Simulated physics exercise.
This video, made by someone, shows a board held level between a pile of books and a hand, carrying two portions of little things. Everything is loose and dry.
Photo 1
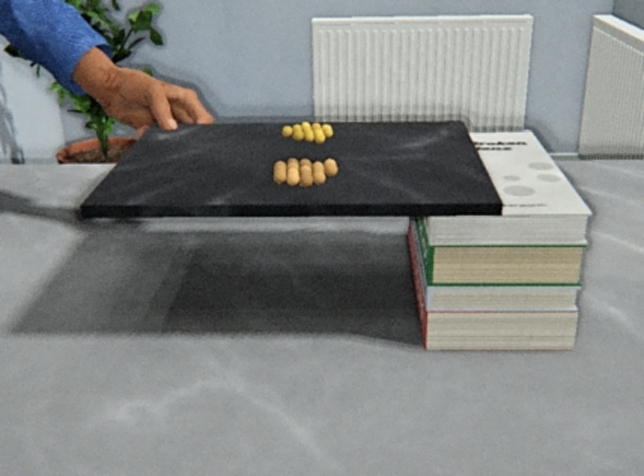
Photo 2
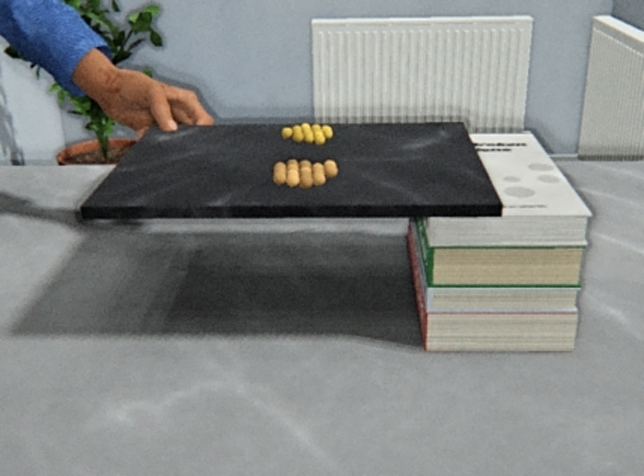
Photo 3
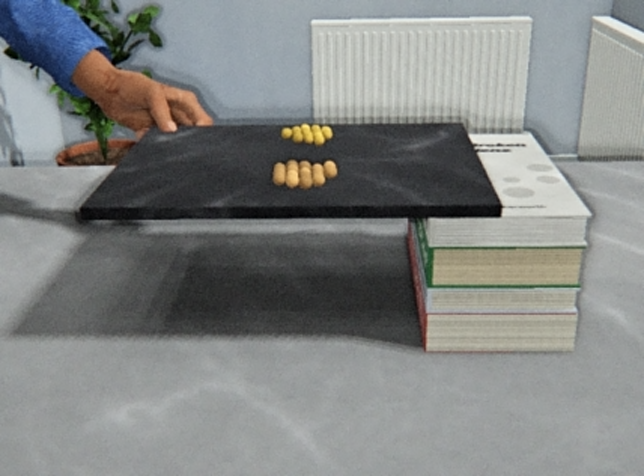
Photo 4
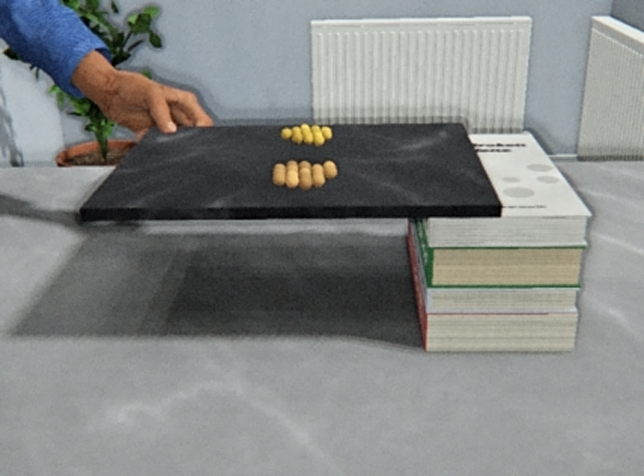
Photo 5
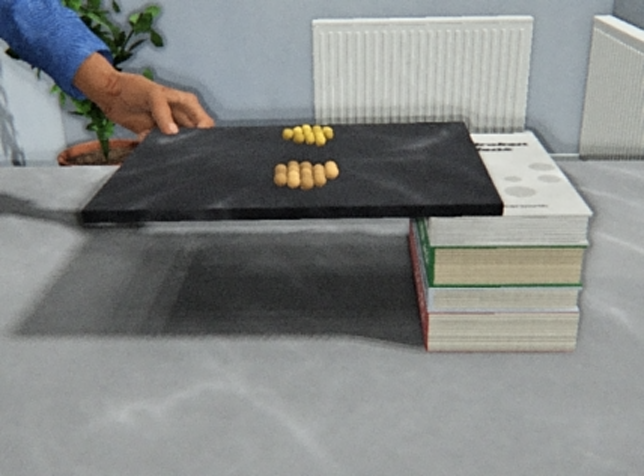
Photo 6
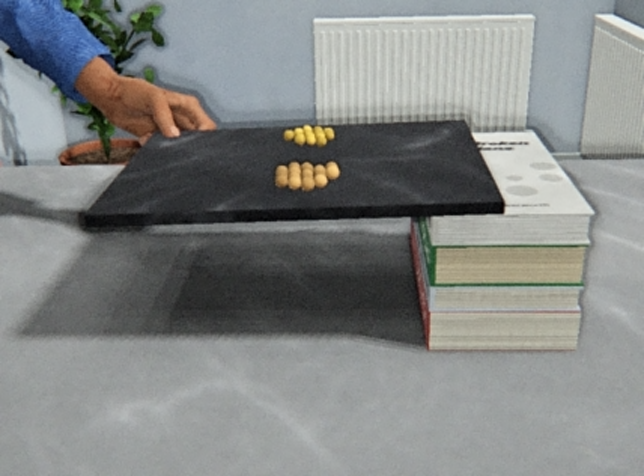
Hand holding a black board level against a stack of books, two small rows of yellow and tan pieces staying still.
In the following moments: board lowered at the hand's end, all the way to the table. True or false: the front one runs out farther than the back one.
True.
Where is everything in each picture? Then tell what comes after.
The first frame shows held end of the board near (96, 207), level; book pile near (487, 182), nearly half as high as the board is long; near lot near (305, 171), a few round wooden beads; far lot near (308, 133), a few puffed corn balls.
The second frame shows held end of the board near (96, 209), level; far lot near (308, 134).
The third frame shows held end of the board near (96, 209), level; near lot near (305, 173).
The fourth frame shows held end of the board near (95, 210), level; far lot near (307, 136).
The fifth frame shows held end of the board near (97, 212), level; near lot near (306, 174).
The sixth frame shows held end of the board near (100, 217), down by 1°; book pile near (490, 182); near lot near (307, 175), not moving; far lot near (310, 137), not moving.
Then, 0.29 s on from there, board sloping at 10°; near lot the whole lot still on the board; far lot the whole lot still on the board.
Then, 0.66 s on from there, board sloping at 22°; near lot the whole lot still on the board; far lot the whole lot still on the board.
Then, 1.06 s on from there, board resting at 28°; near lot mostly up to a board's length out; far lot mostly less than half a board's length out.
In the end, board resting at 28°; near lot mostly more than two board lengths out, near a quarter gone off the table; far lot mostly less than half a board's length out; the near lot has gone farther.
